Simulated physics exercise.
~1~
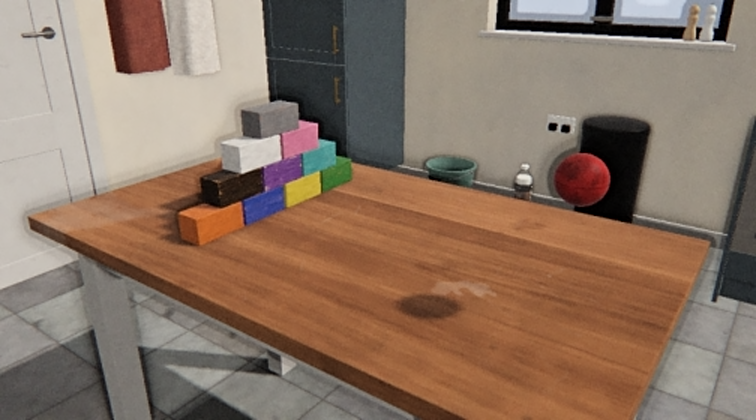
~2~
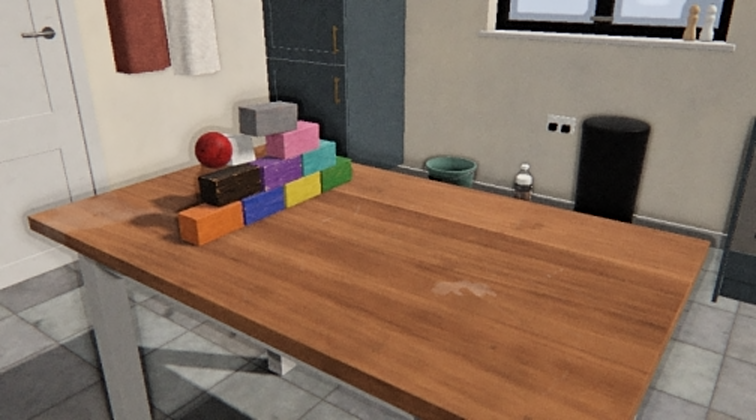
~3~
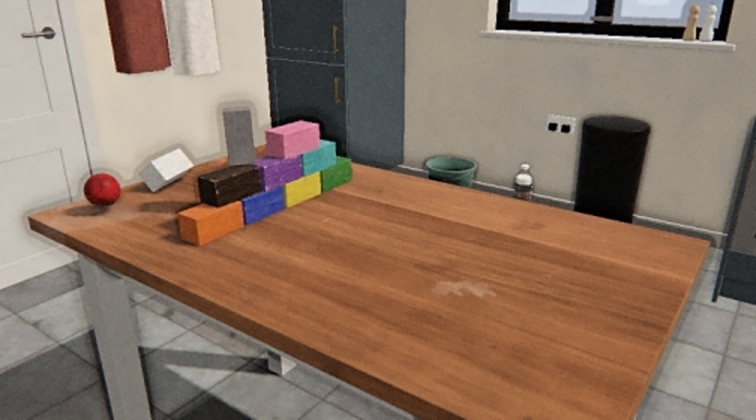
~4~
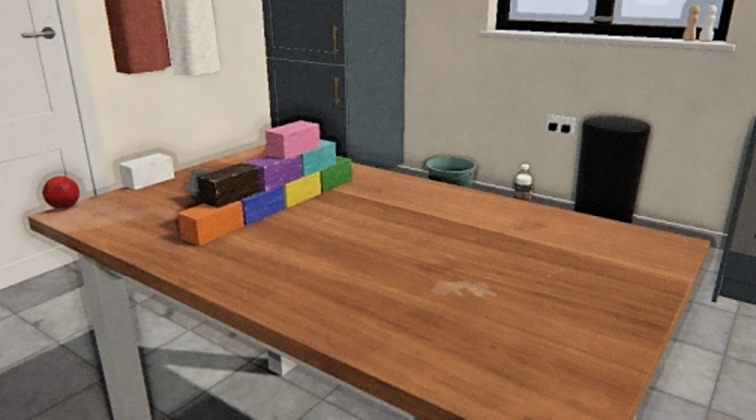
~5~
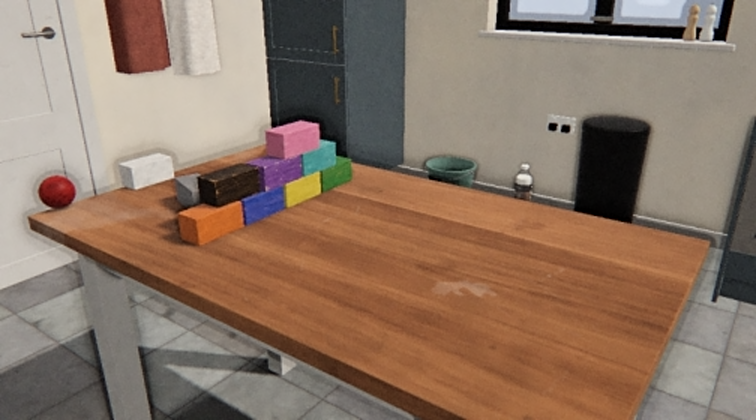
A stepped block pile loses its white and grey blocks when a red ball strikes it.
